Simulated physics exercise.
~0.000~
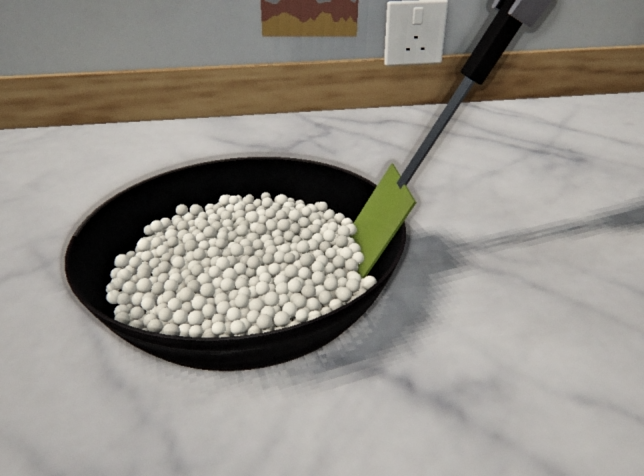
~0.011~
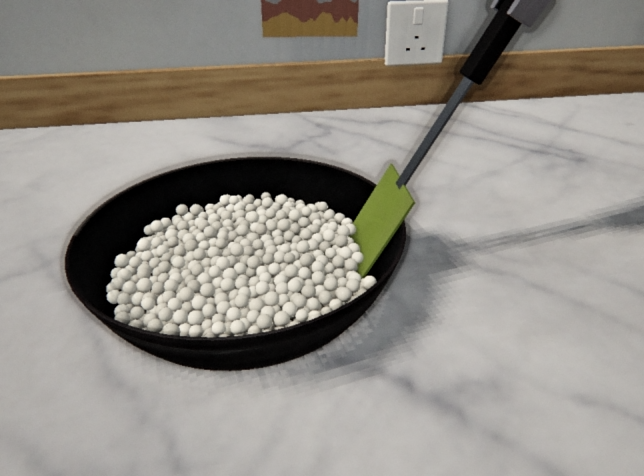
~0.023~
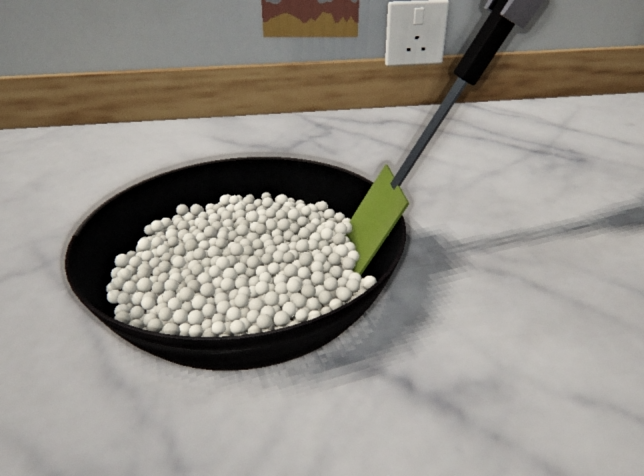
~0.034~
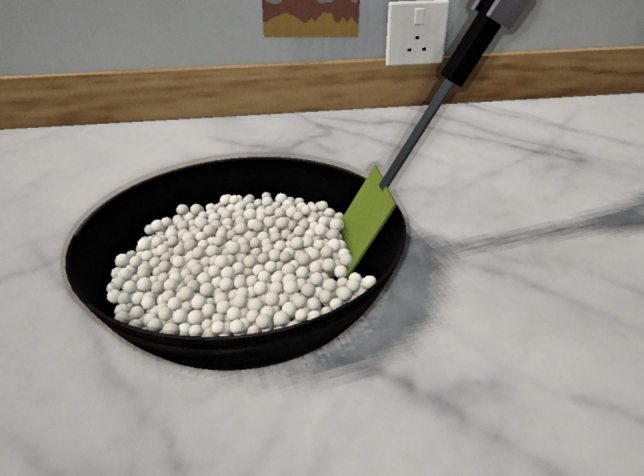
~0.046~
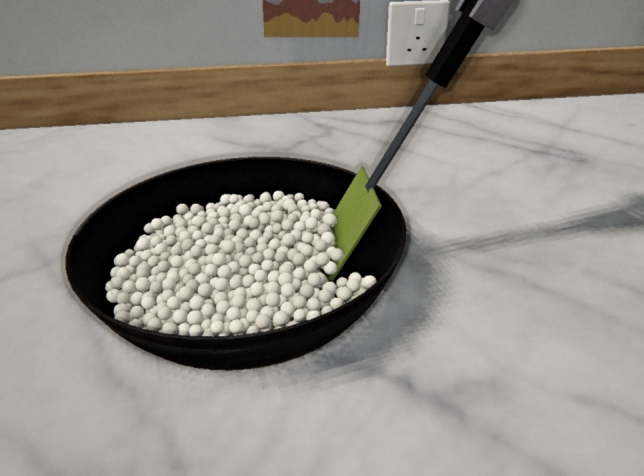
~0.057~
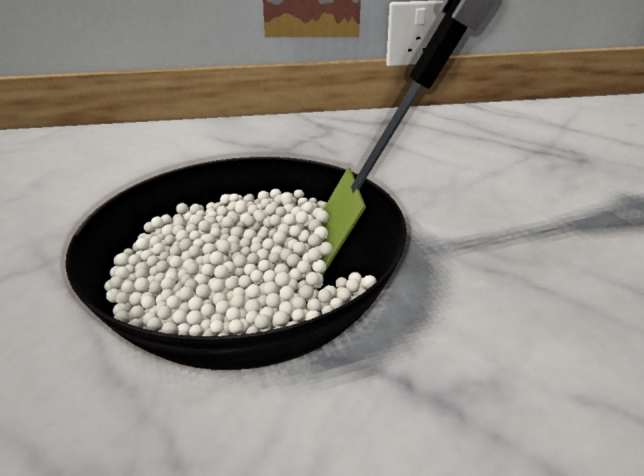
A green spatula moves left through white beads in a black frying pan, pushing some aside.
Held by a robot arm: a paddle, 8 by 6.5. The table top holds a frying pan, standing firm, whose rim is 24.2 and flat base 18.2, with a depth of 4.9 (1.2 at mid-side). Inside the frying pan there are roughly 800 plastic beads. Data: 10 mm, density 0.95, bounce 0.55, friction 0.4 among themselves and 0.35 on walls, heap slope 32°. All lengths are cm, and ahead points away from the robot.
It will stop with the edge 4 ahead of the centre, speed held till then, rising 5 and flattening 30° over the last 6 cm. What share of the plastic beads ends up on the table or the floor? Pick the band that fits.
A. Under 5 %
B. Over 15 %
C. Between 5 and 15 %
C, between 5 and 15 %.
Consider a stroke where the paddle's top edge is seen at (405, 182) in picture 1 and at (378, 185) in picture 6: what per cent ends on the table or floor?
Near 0 in a hundred.
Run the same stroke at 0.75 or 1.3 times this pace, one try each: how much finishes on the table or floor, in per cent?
Around 0 per cent, then around 10 per cent, would end on the table or floor.
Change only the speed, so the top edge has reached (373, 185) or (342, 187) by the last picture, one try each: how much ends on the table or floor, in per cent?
That comes to some 0 and some 10 percent, in that order.
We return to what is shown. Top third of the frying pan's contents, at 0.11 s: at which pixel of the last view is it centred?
Around (220, 241).
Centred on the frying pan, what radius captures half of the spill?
Roughly 42 cm from the middle.
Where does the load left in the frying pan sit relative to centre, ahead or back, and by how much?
The balance point is about 3.0 cm ahead.
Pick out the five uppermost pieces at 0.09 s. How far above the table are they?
Somewhere around 6 centimetres high.
After 0.09 s, sloping 59°, highest piece 6 above the table; 805 in the frying pan.
After 0.11 s, sloping 48°, highest piece 7 above the table; 805 in the frying pan.
After 0.33 s, sloping 31°, highest piece 7 above the table; 748 in the frying pan, 45 on the table or floor, 12 on the blade or in flight.
After 1.38 s, sloping 31°, highest piece 5 above the table; 748 in the frying pan, 57 on the table or floor.
At rest, 748 in the frying pan, 57 on the table or floor. That is 7 % on the table or floor.
